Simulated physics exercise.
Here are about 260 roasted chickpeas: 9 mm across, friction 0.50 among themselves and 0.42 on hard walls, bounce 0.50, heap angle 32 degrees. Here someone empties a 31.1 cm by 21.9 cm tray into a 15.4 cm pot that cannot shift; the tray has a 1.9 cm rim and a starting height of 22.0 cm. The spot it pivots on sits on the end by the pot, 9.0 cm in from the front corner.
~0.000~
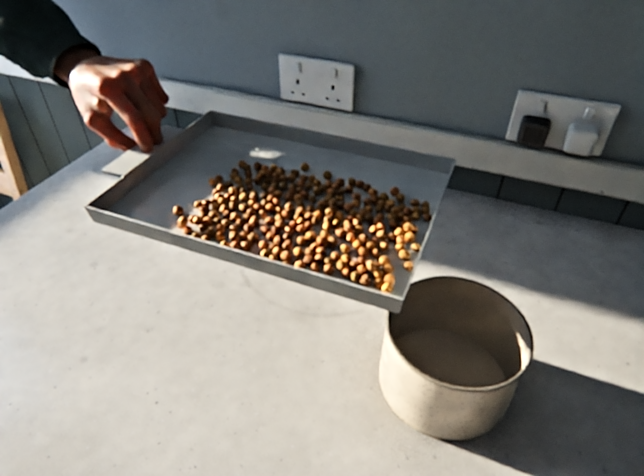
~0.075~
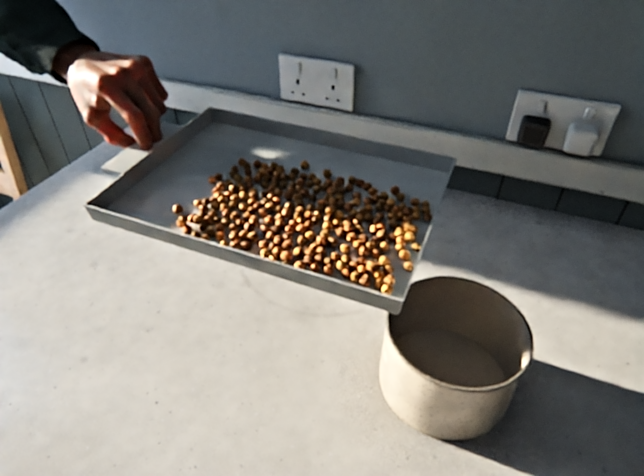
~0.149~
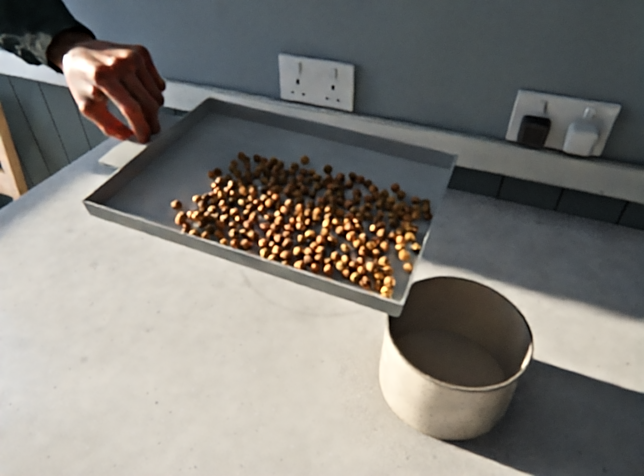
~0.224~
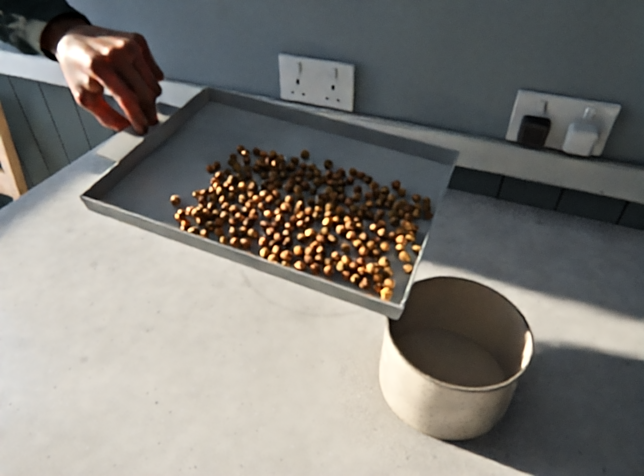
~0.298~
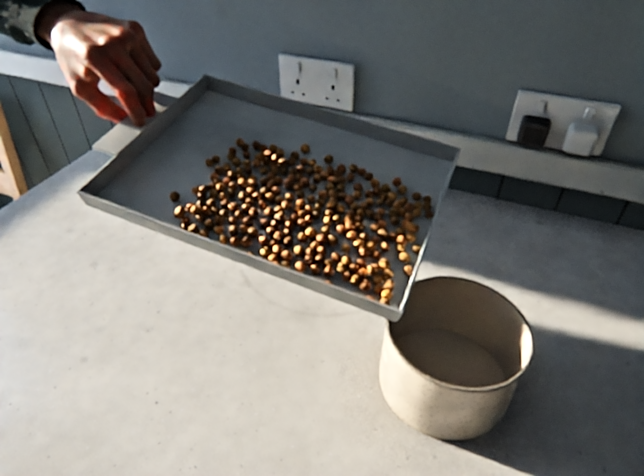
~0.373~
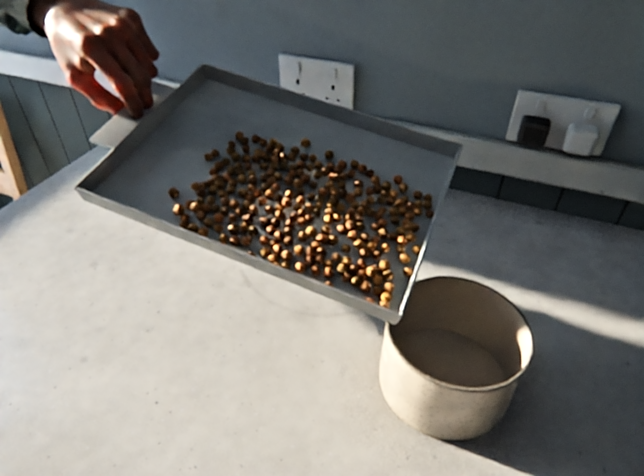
A hand gradually raising the left end of a grey tray of roasted chickpeas beside a round pot on a sunlit counter.
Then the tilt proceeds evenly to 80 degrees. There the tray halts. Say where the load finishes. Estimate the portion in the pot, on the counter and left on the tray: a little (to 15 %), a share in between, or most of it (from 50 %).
Pot: A little; counter: A little; tray: Most of it.
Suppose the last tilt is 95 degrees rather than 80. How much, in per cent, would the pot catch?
Around 5 in a hundred.
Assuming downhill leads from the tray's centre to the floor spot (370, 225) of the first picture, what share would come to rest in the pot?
Some 0 per cent.
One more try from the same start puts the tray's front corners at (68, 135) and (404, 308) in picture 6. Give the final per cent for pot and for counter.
Pot 0; counter 0.
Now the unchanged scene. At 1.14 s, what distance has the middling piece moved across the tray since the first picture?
Some 3 cm.
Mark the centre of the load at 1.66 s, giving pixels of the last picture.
Roughly (326, 232).
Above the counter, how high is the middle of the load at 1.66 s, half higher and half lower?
I'd put it near 26 cm.
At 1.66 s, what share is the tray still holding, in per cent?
Around 100 percent of it.
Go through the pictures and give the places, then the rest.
The first frame shows tray tilt 0 degrees, front corners at (87, 205) and (401, 297); middle of the pieces at (309, 217); pot at (458, 326).
The second frame shows tray tilt 1 degrees, front corners at (87, 204) and (401, 298); middle of the pieces at (309, 217).
The third frame shows tray tilt 4 degrees, front corners at (85, 199) and (401, 301), lowest corner right front; middle of the pieces at (309, 214).
The fourth frame shows tray tilt 7 degrees, front corners at (82, 195) and (401, 305), lowest corner right front; middle of the pieces at (309, 212).
The fifth frame shows tray tilt 10 degrees, front corners at (80, 190) and (400, 309), lowest corner right front; middle of the pieces at (309, 210).
The sixth frame shows tray tilt 13 degrees, front corners at (77, 186) and (400, 312), lowest corner right front; middle of the pieces at (309, 208); pot at (458, 326). Its pace works out near 40 degrees a second.
Then, at 1.14 s, tilt 44 degrees; the tray holds 100 %, the pot 0 %.
After 1.66 s, tilt 65 degrees; the tray holds 100 %, the pot 0 %.
After 2.23 s, tilt 80 degrees; the tray holds 100 %, the pot 0 %.
In the end, at 2.5 s, pot 0 %, counter 0 %, tray 100 %.
